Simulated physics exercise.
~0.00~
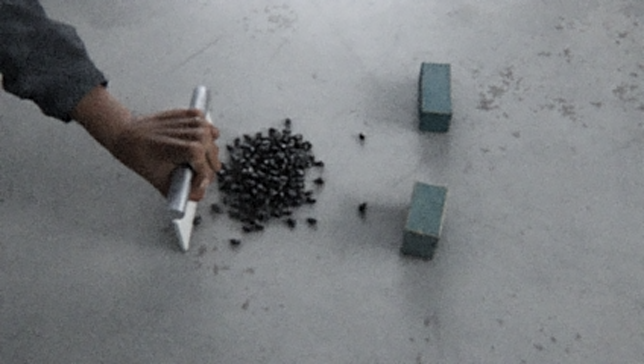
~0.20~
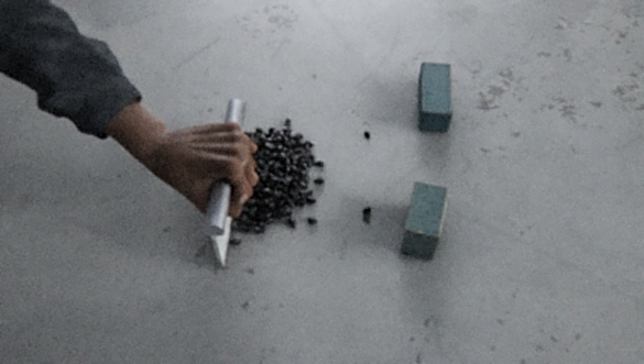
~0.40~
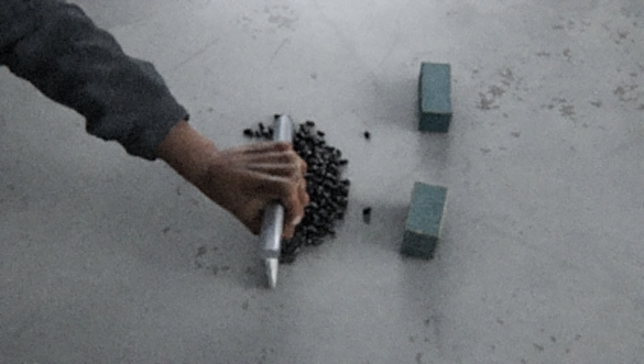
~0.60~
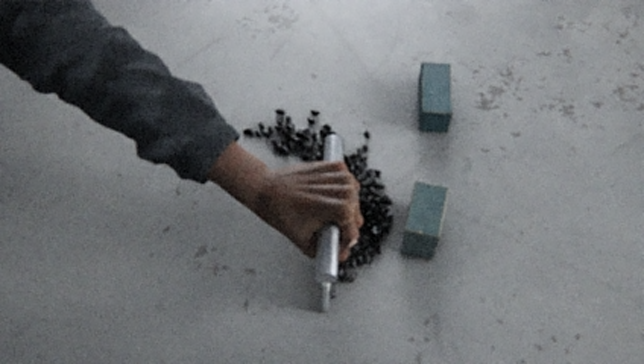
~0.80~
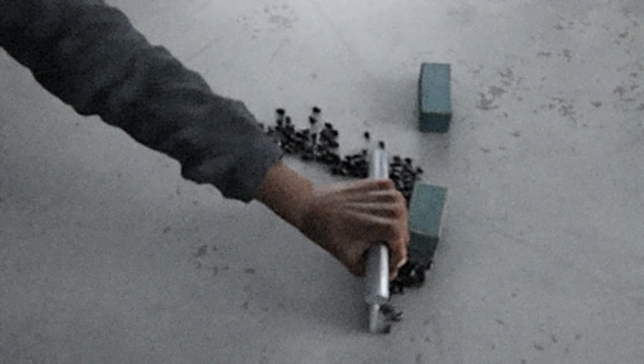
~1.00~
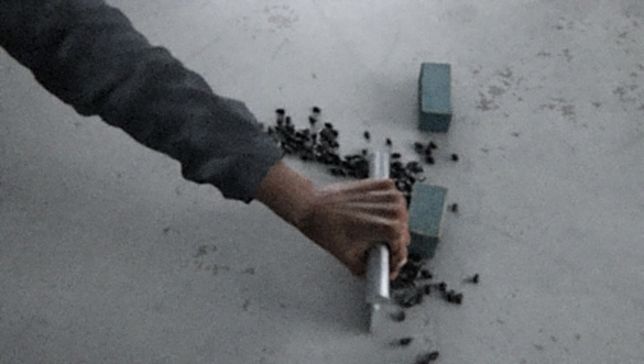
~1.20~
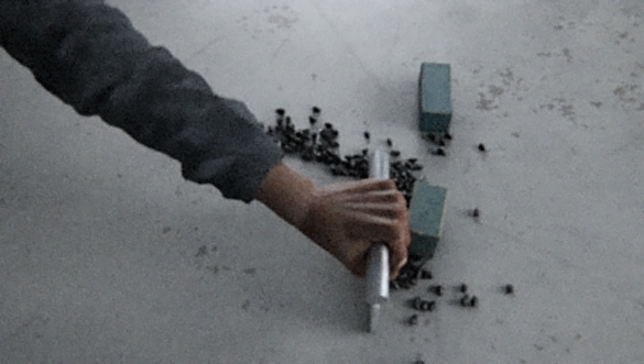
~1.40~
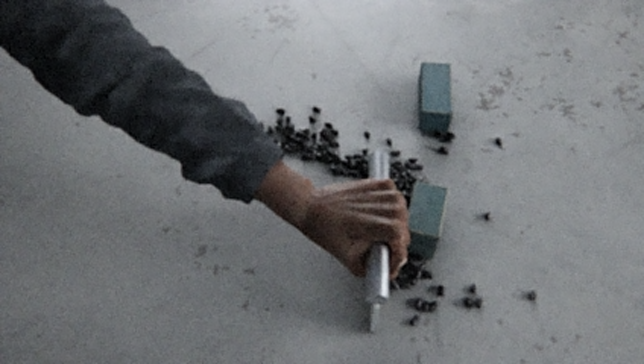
A hand pushes black beans right with a scraper, leaving most piled before two blocks.
